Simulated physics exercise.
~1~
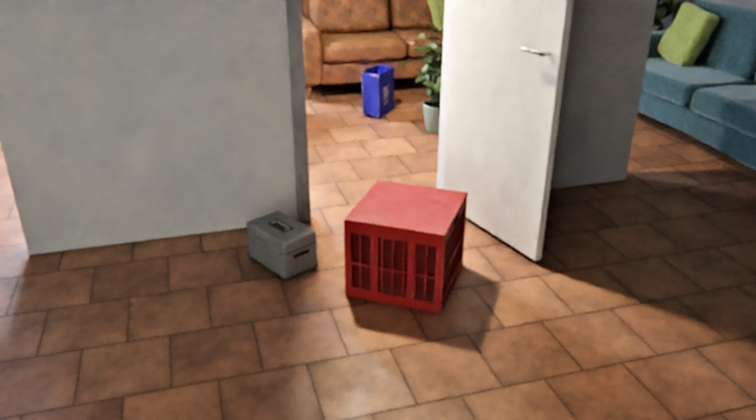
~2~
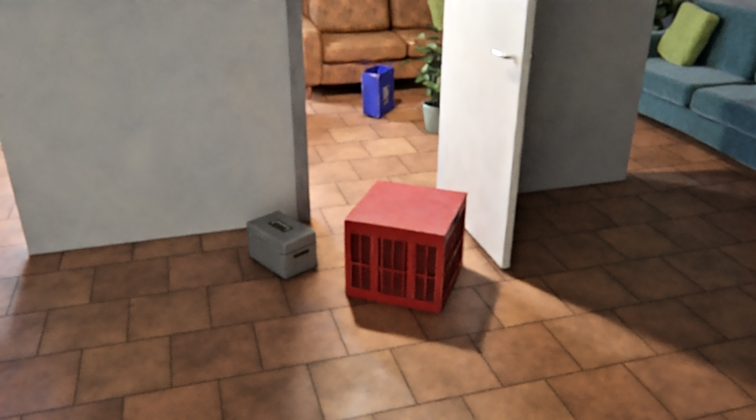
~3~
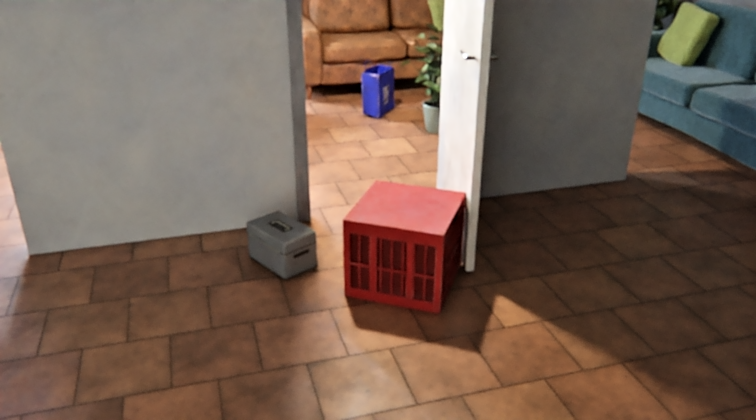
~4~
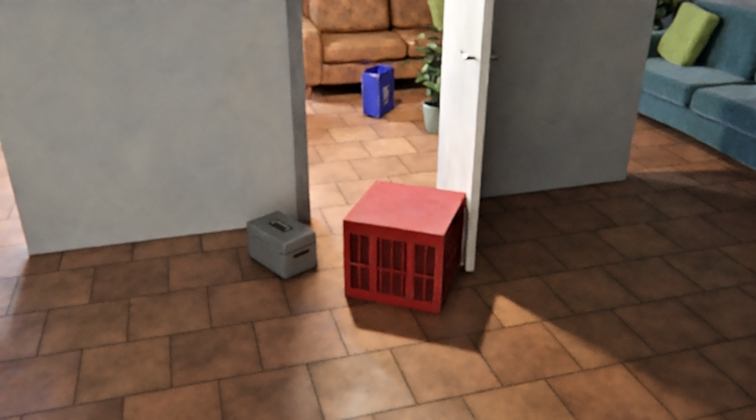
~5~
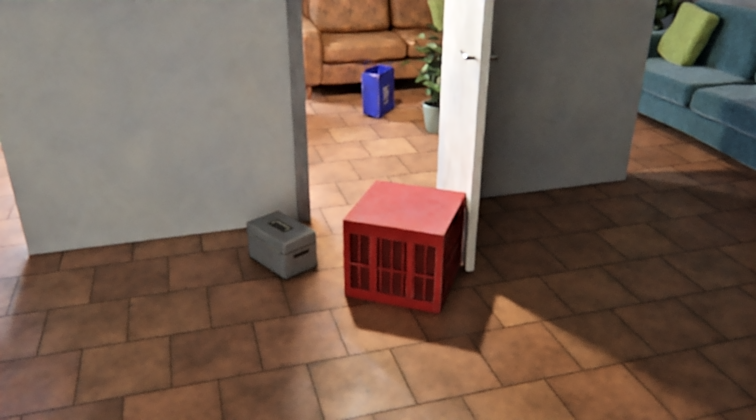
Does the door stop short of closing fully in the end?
Yes, the door stops short beside the red chest and is still well open at the end.
The video shows a white door swinging partway through a doorway on a brown tiled floor, towards a red chest with a grey toolbox to its left. The door comes to rest beside the chest and stays partly open, with the chest and toolbox still in the doorway area.
